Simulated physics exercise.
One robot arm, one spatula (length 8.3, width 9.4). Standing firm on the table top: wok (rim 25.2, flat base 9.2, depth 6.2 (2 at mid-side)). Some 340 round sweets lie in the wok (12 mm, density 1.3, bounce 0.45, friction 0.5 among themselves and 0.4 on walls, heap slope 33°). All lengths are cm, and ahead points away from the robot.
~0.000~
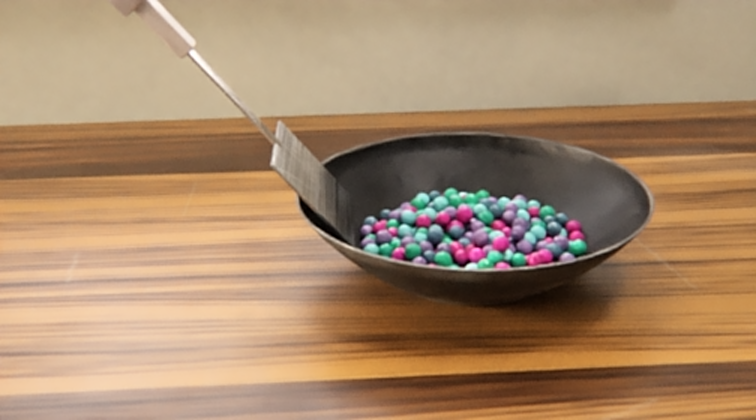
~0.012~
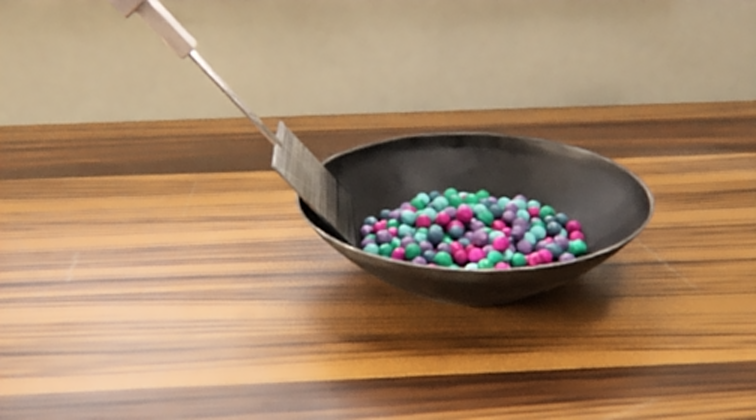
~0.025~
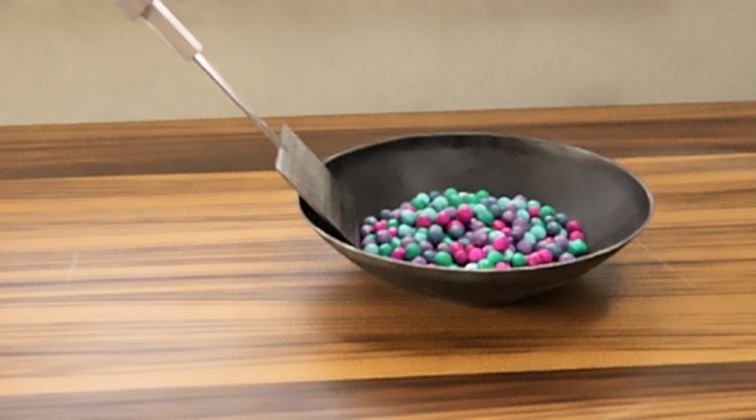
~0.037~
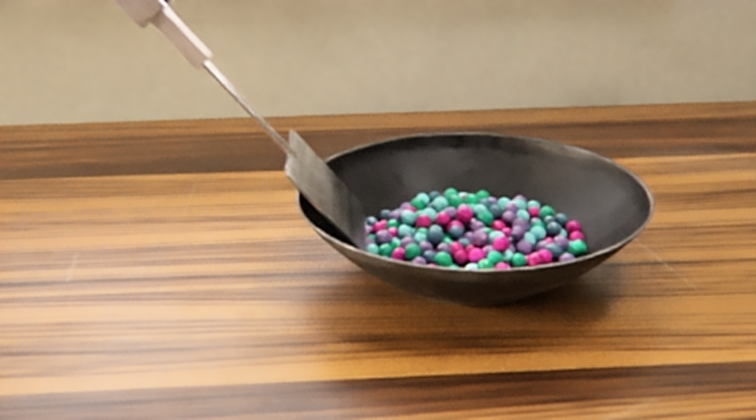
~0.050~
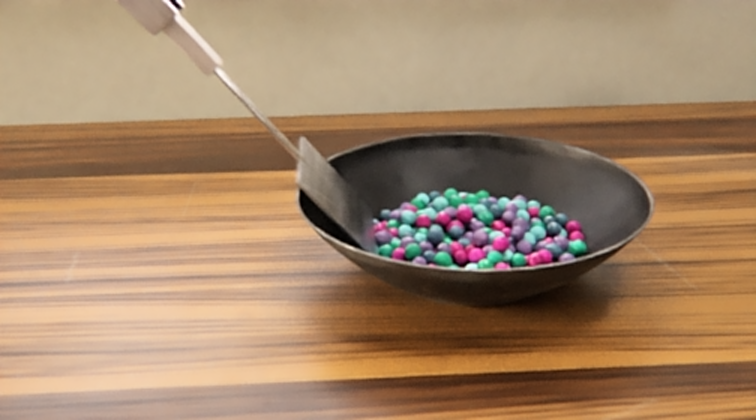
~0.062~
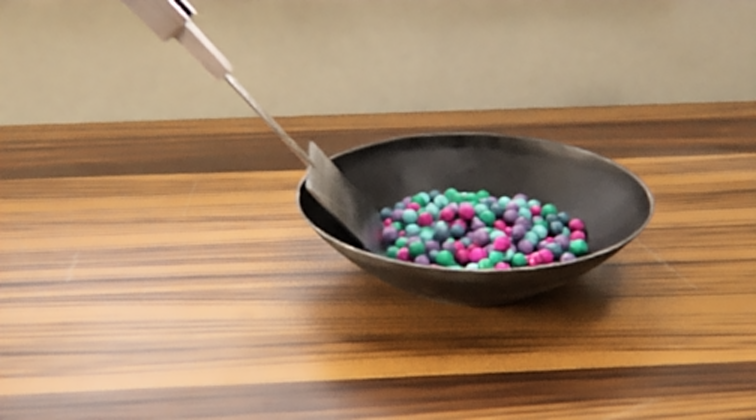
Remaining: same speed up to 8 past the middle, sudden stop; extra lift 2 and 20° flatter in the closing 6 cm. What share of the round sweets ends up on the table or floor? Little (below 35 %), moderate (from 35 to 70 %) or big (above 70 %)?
Answer: Little; below 35 % of the round sweets finish on the table or floor.
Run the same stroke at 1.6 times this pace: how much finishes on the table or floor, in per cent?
About 45 per cent.
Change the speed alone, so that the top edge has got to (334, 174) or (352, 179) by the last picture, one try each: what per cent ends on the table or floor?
About 45 and 55 per cent.
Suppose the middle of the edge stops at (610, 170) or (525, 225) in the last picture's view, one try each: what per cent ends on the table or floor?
About 50 and 0 per cent.
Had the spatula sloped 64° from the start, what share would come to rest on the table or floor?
Then about 30 per cent.
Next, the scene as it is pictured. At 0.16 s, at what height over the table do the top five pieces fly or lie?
Roughly 5 cm.
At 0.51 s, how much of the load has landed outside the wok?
About 20 per cent.
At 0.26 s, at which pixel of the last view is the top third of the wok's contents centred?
Around (589, 190).
After 0.16 s, sloping 51°, highest piece 5 above the table; 338 in the wok.
After 0.26 s, sloping 44°, highest piece 8 above the table; 337 in the wok, 1 on the blade or in flight.
After 0.51 s, sloping 31°, highest piece 7 above the table; 254 in the wok, 74 on the table or floor, 10 on the blade or in flight.
After 1.56 s, sloping 31°, highest piece 7 above the table; 252 in the wok, 86 on the table or floor.
At rest, 252 in the wok, 86 on the table or floor. That is 25 % on the table or floor.
